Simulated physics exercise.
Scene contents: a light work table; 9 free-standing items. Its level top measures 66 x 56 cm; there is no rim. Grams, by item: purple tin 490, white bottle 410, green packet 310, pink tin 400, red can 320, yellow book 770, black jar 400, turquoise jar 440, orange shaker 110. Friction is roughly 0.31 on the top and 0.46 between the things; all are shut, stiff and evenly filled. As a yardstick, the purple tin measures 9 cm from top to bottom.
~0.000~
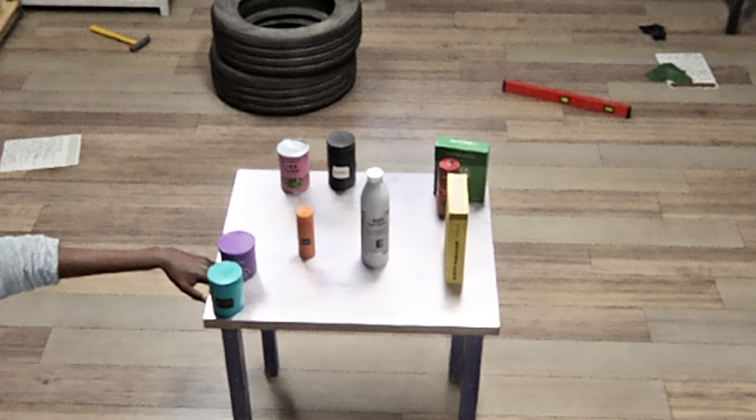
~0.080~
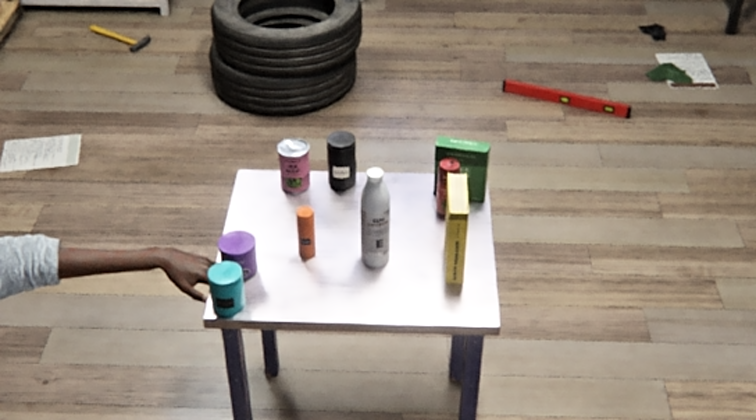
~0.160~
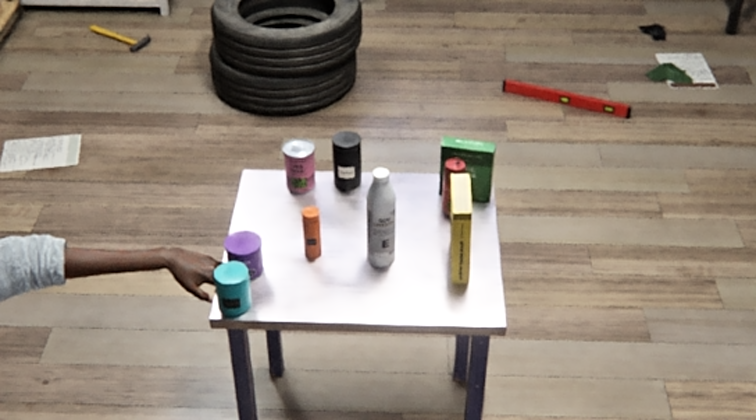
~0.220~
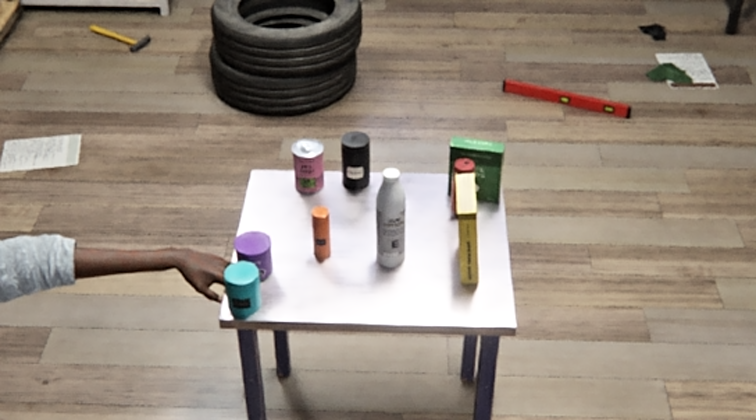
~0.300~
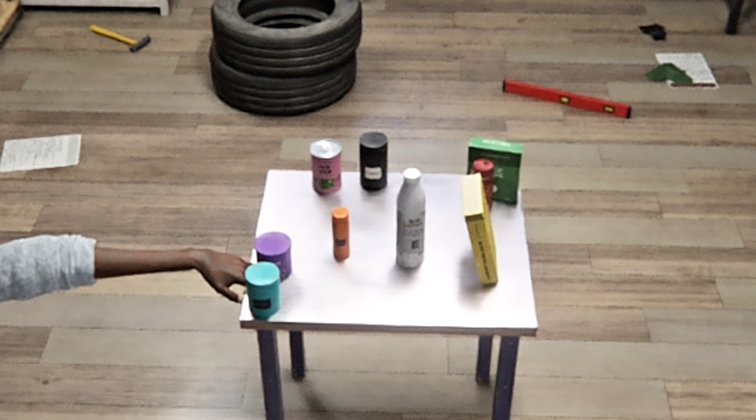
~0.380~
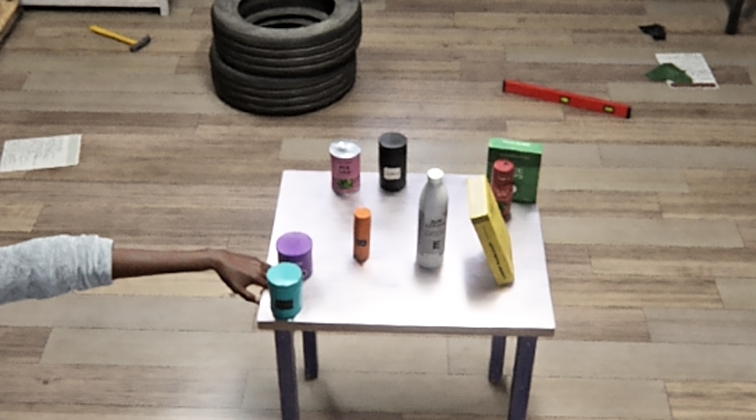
In a room with a wooden floor, a hand at the left edge of a light work table holding nine items moves with it as the table slides to the right, and the upright yellow book gradually leans to the left.
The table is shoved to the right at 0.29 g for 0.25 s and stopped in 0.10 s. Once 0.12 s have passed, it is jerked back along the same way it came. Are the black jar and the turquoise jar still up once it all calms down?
The black jar rides it out; the turquoise jar rides it out.
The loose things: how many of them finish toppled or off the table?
3.
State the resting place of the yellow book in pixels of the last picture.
It ends up at about (490, 257).
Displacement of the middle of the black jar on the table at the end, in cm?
Start to finish, roughly 0 cm.
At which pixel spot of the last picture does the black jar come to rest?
It comes to rest near (343, 160).
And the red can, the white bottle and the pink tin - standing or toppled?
Here's how it ends: The red can never goes down, the white bottle comes down, and the pink tin never goes down.
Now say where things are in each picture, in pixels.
The first frame shows black jar (341, 160); turquoise jar (227, 288).
The second frame shows green packet (461, 170); pink tin (295, 166).
The third frame shows table 1 cm from its start; red can (454, 188); yellow book (460, 228).
The fourth frame shows table 4 cm from its start; yellow book (468, 228) leaning 5°; orange shaker (321, 233).
The fifth frame shows table 8 cm from its start; yellow book (480, 228) leaning 14°; white bottle (411, 217).
The sixth frame shows table 12 cm from its start; black jar (393, 161); turquoise jar (285, 290).
After 0.48 s, table 12 cm from its start; black jar slid 4 cm near (406, 162); turquoise jar slid 4 cm near (301, 290); yellow book leaning 18°.
After 0.88 s, black jar slid 3 cm near (353, 161); turquoise jar slid 3 cm near (240, 289); white bottle leaning 54°.
After 1.08 s, white bottle leaning 70°; yellow book on its side; orange shaker on its side.
At rest (3.5 s), tipped over on the table, white bottle, yellow book and orange shaker; the other 6 in place, give or take 5 cm. In the last view, black jar near (343, 160), turquoise jar near (228, 289).
